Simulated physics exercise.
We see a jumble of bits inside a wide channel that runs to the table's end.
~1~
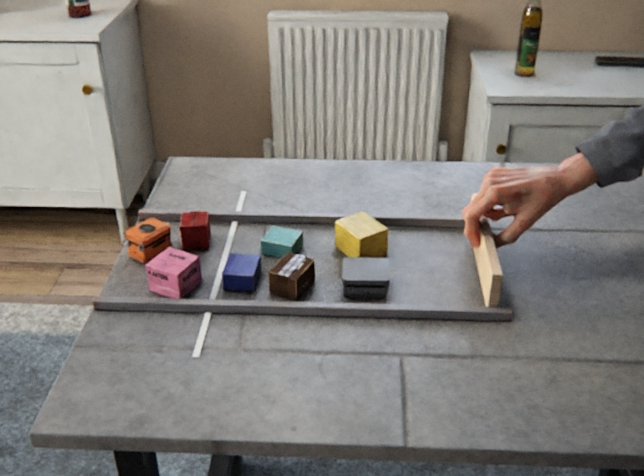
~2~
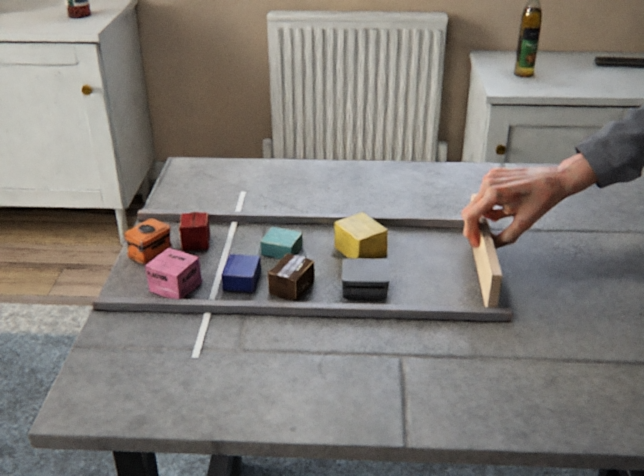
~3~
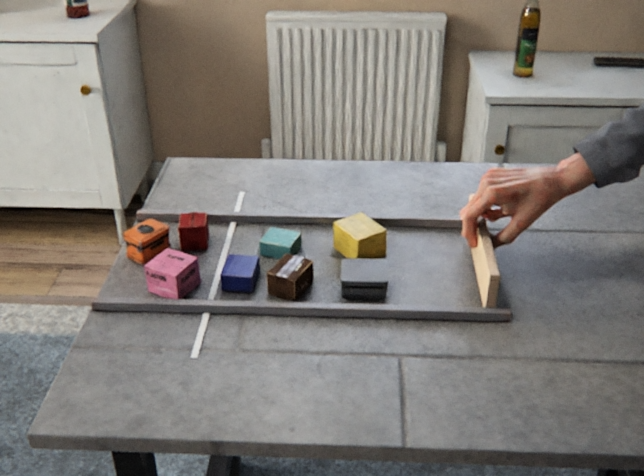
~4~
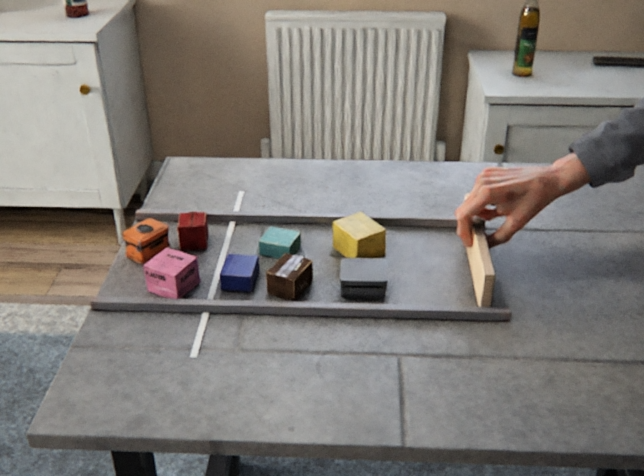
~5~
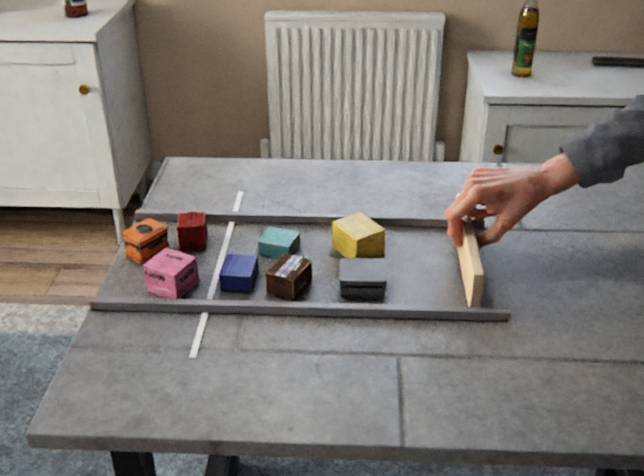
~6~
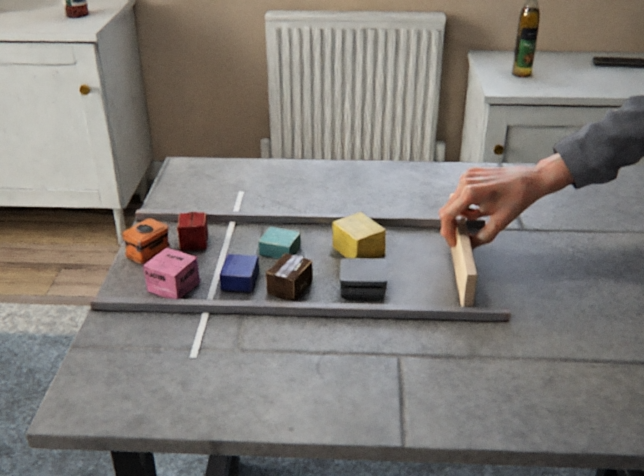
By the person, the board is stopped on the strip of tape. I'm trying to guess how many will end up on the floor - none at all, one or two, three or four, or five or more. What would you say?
Off the edge will go one or two.
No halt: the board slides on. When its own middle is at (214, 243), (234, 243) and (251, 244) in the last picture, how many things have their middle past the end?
Counts: 1, 1, 0.
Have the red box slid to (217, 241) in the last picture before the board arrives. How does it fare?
Starting there, it remains in the end.
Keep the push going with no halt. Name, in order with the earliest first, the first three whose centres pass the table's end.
The pink box, the blue block, then the orange case.
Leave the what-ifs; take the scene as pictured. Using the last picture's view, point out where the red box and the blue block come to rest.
The first one ends at (157, 222), the second at (125, 270).
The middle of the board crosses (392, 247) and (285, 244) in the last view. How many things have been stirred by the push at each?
The count is 0 at the first point and 6 at the second.
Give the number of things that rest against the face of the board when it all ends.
Tally at the end: 2.
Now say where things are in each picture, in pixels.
Orange case (149, 241); pink box (175, 273); red box (196, 230); board (484, 249); tape (224, 261), in the first picture.
Pink box (174, 274); yellow block (361, 239), in the second picture.
Red box (194, 231); grey case (364, 279), in the third picture.
Orange case (147, 241); blue block (240, 273), in the fourth picture.
Pink box (172, 274); turquoise block (279, 243), in the fifth picture.
Orange case (147, 241); pink box (172, 274); red box (193, 231); board (461, 248); tape (221, 261), in the sixth picture.
A little later, none off yet; orange case at rest near (147, 241); pink box at rest near (172, 274); red box at rest near (193, 231).
Next, none off yet; orange case at rest near (147, 241); pink box shifted a little near (154, 275); red box at rest near (193, 231).
When it is over, the number that fall off is one or two; down, pink box.
